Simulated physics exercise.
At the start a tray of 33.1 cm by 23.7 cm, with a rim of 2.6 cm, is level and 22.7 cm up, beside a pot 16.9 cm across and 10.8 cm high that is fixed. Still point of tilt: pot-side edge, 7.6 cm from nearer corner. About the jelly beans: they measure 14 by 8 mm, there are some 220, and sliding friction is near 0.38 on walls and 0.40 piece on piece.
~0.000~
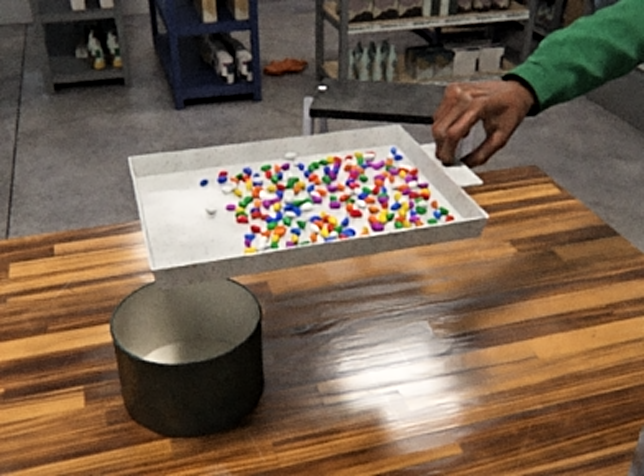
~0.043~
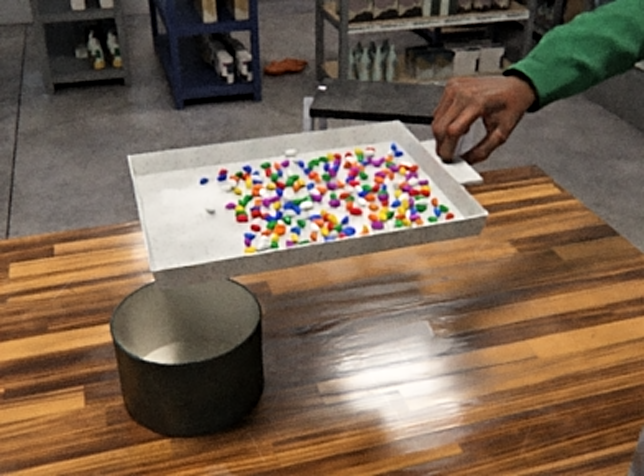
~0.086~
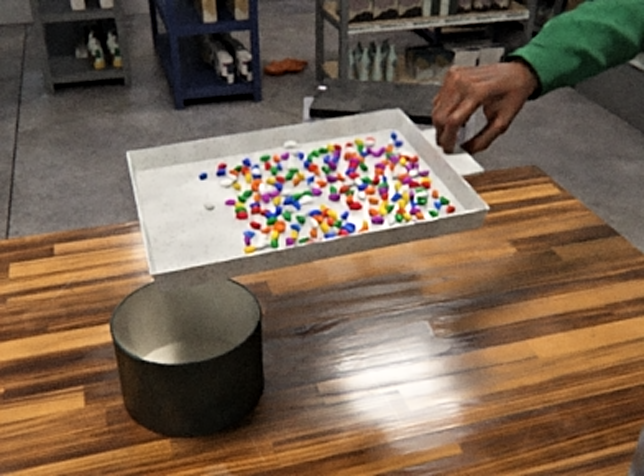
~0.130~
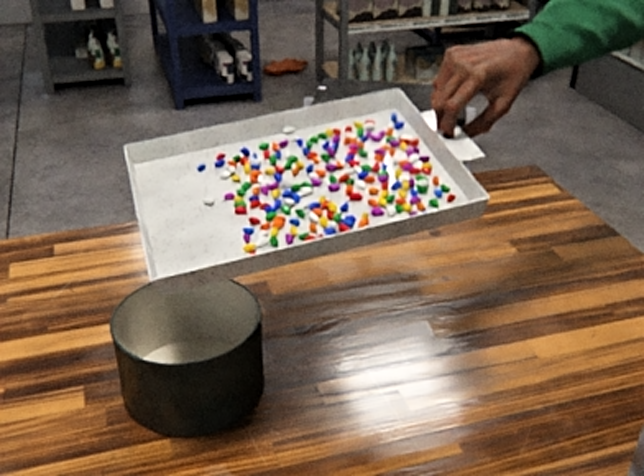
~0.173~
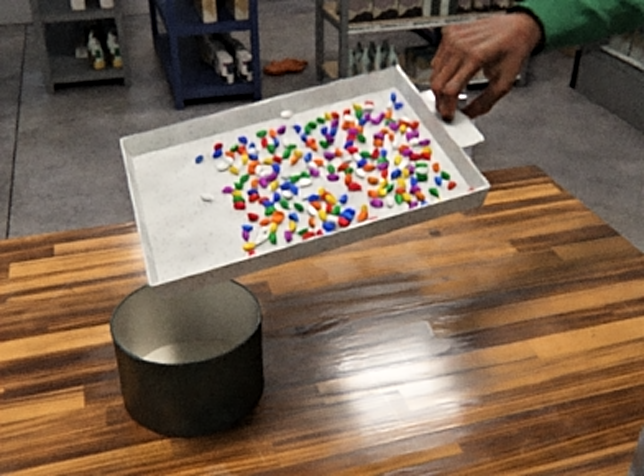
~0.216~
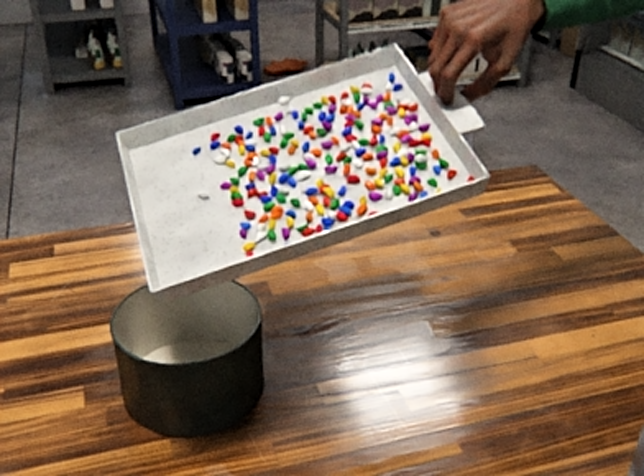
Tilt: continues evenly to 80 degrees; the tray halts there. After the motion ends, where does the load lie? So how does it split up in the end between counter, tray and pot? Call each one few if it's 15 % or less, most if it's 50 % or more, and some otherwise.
I'd say counter most, tray few, pot few.
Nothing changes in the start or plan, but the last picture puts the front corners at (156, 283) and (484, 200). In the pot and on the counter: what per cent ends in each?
That works out as pot 0 and counter 85.
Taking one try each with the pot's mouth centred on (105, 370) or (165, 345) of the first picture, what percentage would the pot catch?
Estimates: 55 % and 40 %, in that order.
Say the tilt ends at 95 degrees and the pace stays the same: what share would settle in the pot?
Around 0 in a hundred.
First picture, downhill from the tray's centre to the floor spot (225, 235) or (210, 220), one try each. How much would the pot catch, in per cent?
Near 0 and 0 per cent, in that order.
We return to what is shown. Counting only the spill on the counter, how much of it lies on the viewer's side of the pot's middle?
About 100 per cent.
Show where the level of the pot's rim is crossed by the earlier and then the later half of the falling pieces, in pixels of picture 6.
Roughly (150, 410) to begin with, later roughly (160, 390).
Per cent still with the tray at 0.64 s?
Around 95 percent.
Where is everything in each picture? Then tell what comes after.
Tray tilt 0 degrees, front corners at (156, 266) and (482, 215); middle of the pieces at (333, 199); pot at (187, 315), in the first picture.
Tray tilt 1 degrees, front corners at (156, 267) and (482, 213); middle of the pieces at (333, 196), in the second picture.
Tray tilt 4 degrees, front corners at (156, 270) and (483, 206), lowest corner left front; middle of the pieces at (333, 190), in the third picture.
Tray tilt 9 degrees, front corners at (155, 275) and (483, 196), lowest corner left front; middle of the pieces at (333, 180), in the fourth picture.
Tray tilt 14 degrees, front corners at (155, 281) and (483, 185), lowest corner left front; middle of the pieces at (331, 169), in the fifth picture.
Tray tilt 19 degrees, front corners at (155, 286) and (483, 175), lowest corner left front; middle of the pieces at (329, 159); pot at (187, 315). Its pace works out near 120 degrees a second, in the sixth picture.
Then, at 0.47 s, tilt 50 degrees; the tray holds 100 %, the pot 0 %.
After 0.64 s, tilt 71 degrees; the tray holds 95 %, the pot 0 %.
After 0.93 s, tilt 80 degrees; the tray holds 20 %, the pot 0 %.
By 2.9 s all is still; counter 90 %, tray 10 %, pot 0 %.
